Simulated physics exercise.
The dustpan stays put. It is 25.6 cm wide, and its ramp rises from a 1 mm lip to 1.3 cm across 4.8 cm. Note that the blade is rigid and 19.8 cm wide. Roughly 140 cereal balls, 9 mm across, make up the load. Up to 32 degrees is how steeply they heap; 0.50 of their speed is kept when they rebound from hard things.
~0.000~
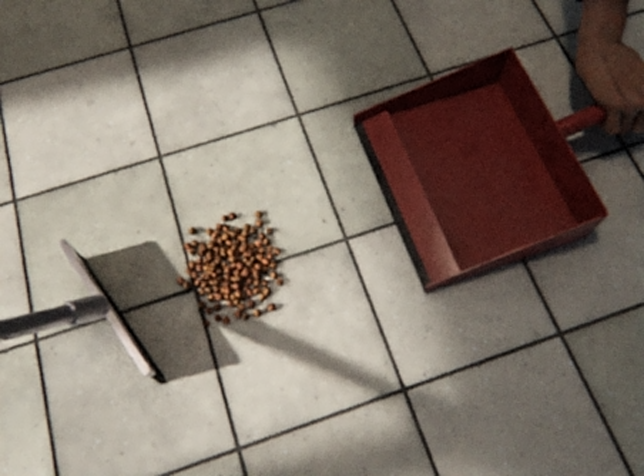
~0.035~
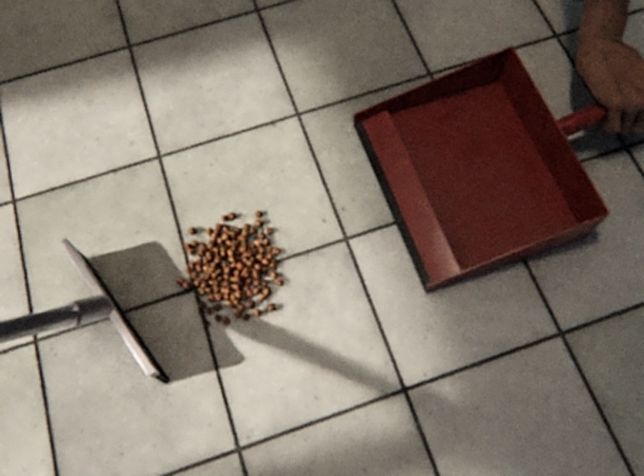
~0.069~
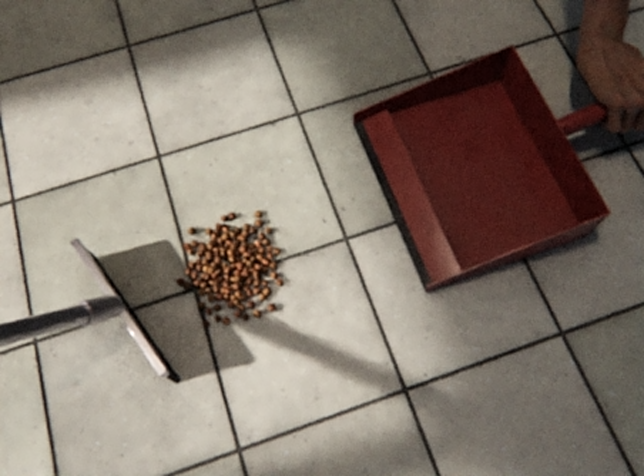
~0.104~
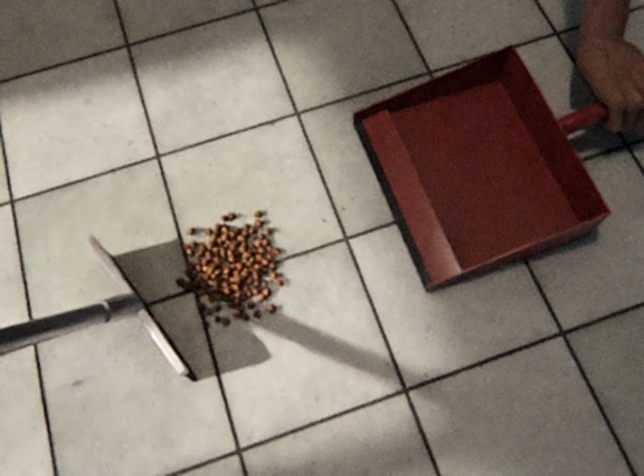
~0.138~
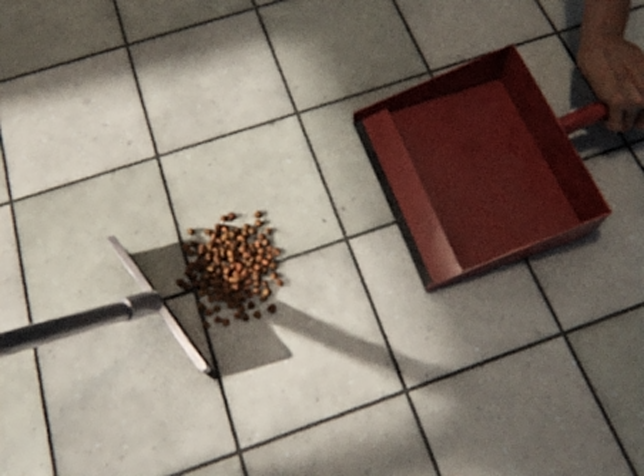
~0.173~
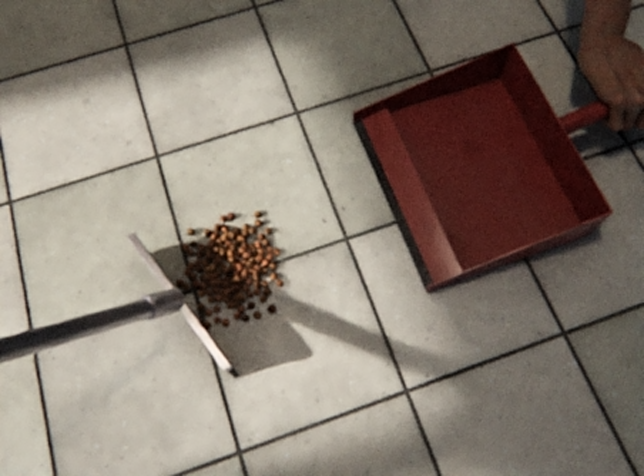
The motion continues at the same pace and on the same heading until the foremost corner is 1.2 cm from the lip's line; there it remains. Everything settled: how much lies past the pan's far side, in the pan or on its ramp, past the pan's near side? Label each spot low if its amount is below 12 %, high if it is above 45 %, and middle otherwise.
Far side: Low, pan: Low, near side: Low.
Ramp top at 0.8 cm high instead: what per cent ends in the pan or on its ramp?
Near 10 per cent, then.
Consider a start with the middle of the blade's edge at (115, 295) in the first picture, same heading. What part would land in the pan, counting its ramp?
Some 10 per cent.
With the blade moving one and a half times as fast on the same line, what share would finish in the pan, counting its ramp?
Share: About 25 %.
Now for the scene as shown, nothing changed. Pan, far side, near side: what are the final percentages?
Far side 0, pan 5, near side 0.
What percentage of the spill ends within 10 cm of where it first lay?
That share is some 30 percent.
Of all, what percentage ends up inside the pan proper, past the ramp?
Close to 0 per cent.
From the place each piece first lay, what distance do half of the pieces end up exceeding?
I'd say near 18 cm.
After 0.35 s, middle of the blade 16 cm from the lip; 0 % over the lip, far side 0 %, near side 0 %.
After 0.47 s, middle of the blade 8 cm from the lip; 0 % over the lip, far side 0 %, near side 0 %.
After 0.72 s, middle of the blade 4 cm from the lip; 5 % over the lip, far side 0 %, near side 0 %.
In the end, at 1.2 s, far side 0 %, pan 5 %, near side 0 %, in front of the lip or behind the blade 90 %.
